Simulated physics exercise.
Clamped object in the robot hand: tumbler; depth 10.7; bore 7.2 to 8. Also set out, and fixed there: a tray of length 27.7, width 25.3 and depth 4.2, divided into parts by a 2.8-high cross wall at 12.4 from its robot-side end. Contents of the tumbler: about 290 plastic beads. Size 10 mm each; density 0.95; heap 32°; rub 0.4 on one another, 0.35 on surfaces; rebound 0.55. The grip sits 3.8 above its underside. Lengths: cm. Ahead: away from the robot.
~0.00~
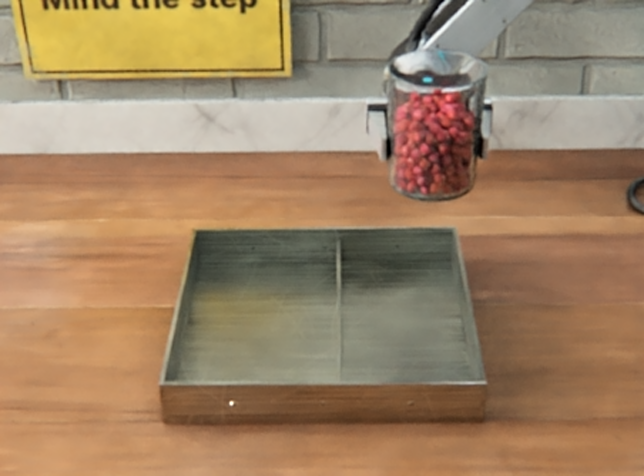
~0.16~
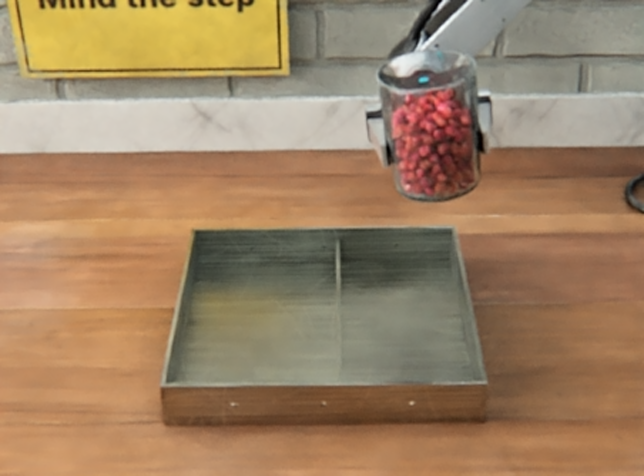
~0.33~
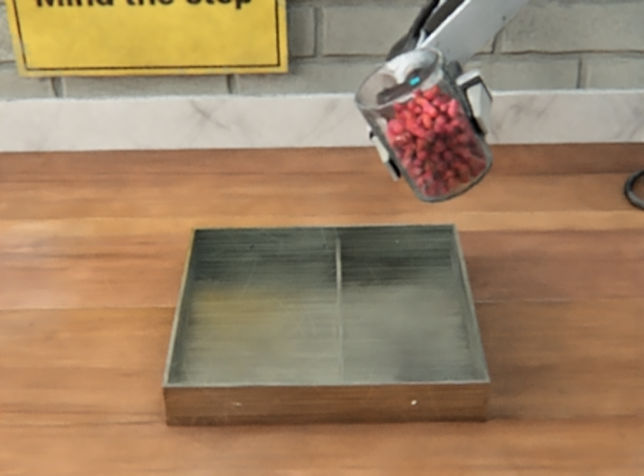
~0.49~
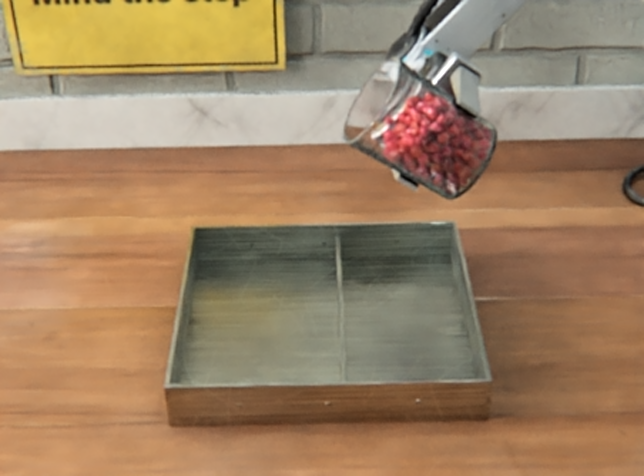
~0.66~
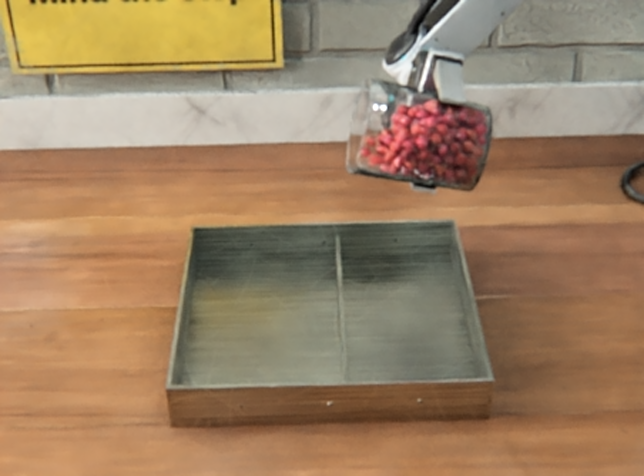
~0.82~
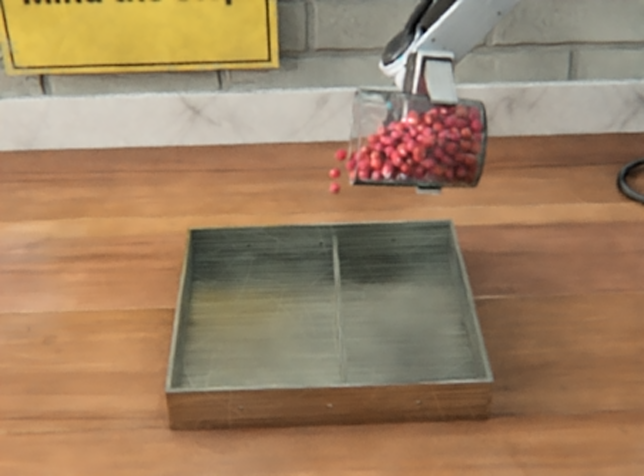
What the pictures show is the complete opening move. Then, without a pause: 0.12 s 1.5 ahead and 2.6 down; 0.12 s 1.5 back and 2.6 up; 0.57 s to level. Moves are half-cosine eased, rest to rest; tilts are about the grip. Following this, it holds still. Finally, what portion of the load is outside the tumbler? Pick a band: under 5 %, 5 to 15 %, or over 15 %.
5 to 15 %.
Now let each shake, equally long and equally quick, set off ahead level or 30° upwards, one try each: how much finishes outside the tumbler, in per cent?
First try about 30 %, second try about 35 %.
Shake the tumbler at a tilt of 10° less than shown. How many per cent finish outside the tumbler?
I'd put it at around 0 per cent.
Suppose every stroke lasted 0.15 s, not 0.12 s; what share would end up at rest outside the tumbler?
Then about 10 per cent.
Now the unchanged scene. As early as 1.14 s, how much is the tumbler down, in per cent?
I'd say some 5 percent.
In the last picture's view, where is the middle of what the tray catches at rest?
It sits close to (253, 333).
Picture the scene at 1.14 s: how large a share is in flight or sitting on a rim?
I'd reckon close to 3 per cent.
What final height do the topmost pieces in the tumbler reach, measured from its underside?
8.5 cm.
After 1.14 s, tilted 80° forward, highest piece 23 above the table; 272 in the tumbler, 11 in the far-side part, 9 in flight or on a rim.
After 1.47 s, tilted 16° forward, highest piece 27 above the table; 268 in the tumbler, 21 in the far-side part, 2 in the robot-side part, 1 in flight or on a rim.
After 1.83 s, level, highest piece 26 above the table; 268 in the tumbler, 22 in the far-side part, 2 in the robot-side part.
After 2.88 s, level, highest piece 26 above the table; 268 in the tumbler, 22 in the far-side part, 2 in the robot-side part.
In the end, 268 in the tumbler, 22 in the far-side part, 2 in the robot-side part. That is 8 % outside the tumbler.
